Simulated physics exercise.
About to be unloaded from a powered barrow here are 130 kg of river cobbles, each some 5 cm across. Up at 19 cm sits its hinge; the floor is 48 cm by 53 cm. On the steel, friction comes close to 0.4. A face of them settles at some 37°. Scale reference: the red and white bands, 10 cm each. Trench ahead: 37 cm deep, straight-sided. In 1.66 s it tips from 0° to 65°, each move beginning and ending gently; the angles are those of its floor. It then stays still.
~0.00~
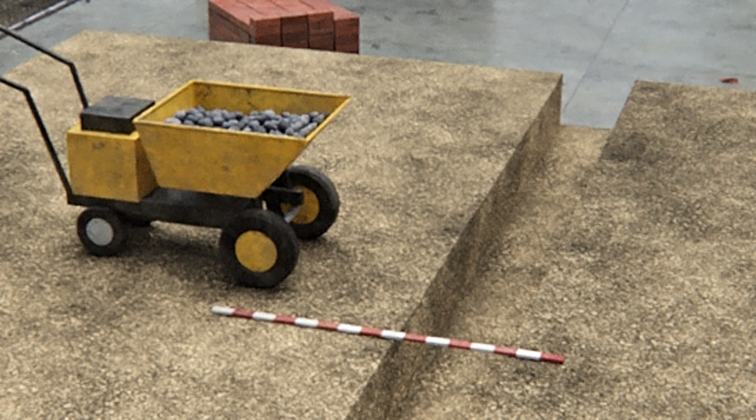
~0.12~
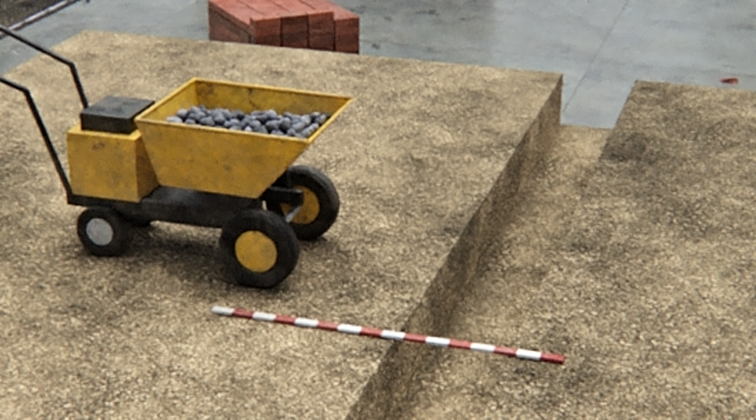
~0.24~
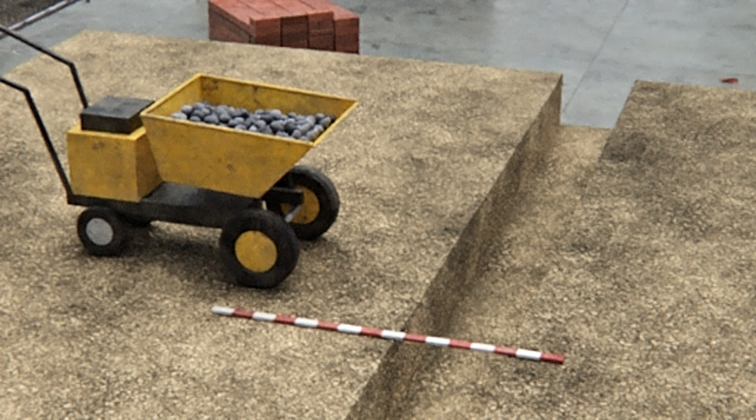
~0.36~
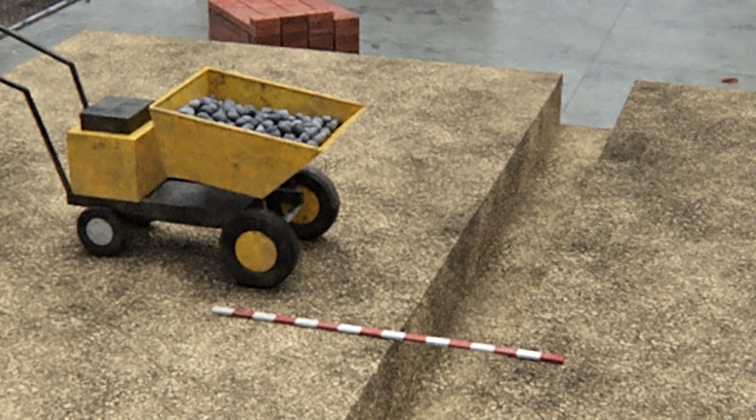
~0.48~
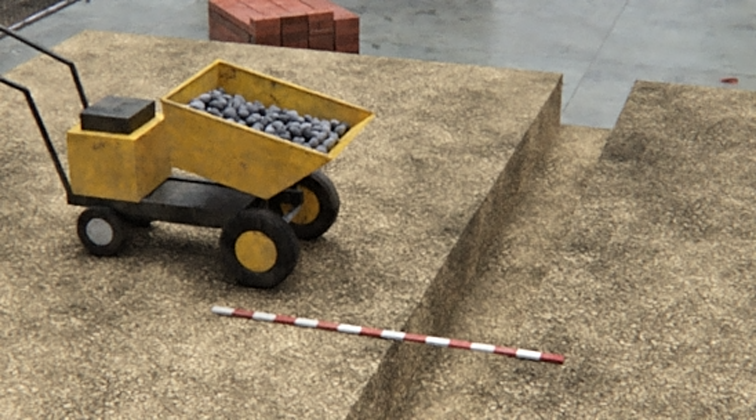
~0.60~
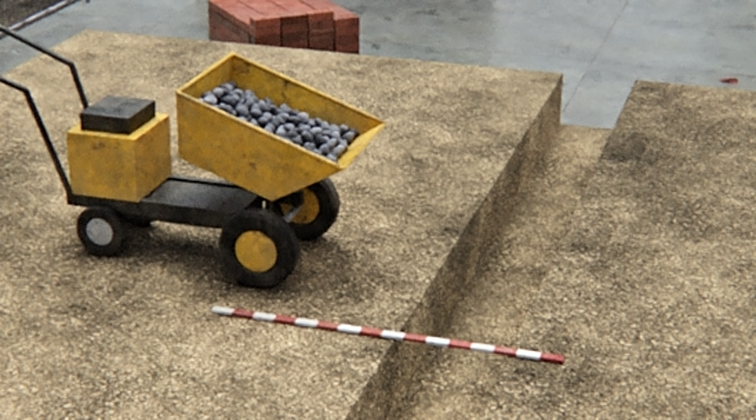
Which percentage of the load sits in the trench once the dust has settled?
Near 89 per cent.
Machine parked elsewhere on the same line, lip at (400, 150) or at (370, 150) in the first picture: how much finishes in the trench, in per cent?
75 and 95 %.
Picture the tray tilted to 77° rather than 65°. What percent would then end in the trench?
Roughly 75%.
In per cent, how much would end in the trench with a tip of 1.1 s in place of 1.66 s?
Then roughly 90 percent.
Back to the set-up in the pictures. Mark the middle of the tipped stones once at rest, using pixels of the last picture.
Their centre sits close to (468, 342).
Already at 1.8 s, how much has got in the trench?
By that point it's something like 15 in a hundred.
After 1.2 s the floor is at 55°; 100 % in the tray; the foremost stones are at (380, 216).
After 1.8 s the floor is at 65°; 74 % in the tray, 9 % short of the trench, 17 % in the trench; the foremost stones are at (491, 346).
After 2.1 s the floor is at 65°; 44 % in the tray, 10 % short of the trench, 46 % in the trench; the foremost stones are at (531, 347).
After 4.1 s the floor is at 65°; 0 % in the tray, 11 % short of the trench, 89 % in the trench; the foremost stones are at (531, 346).
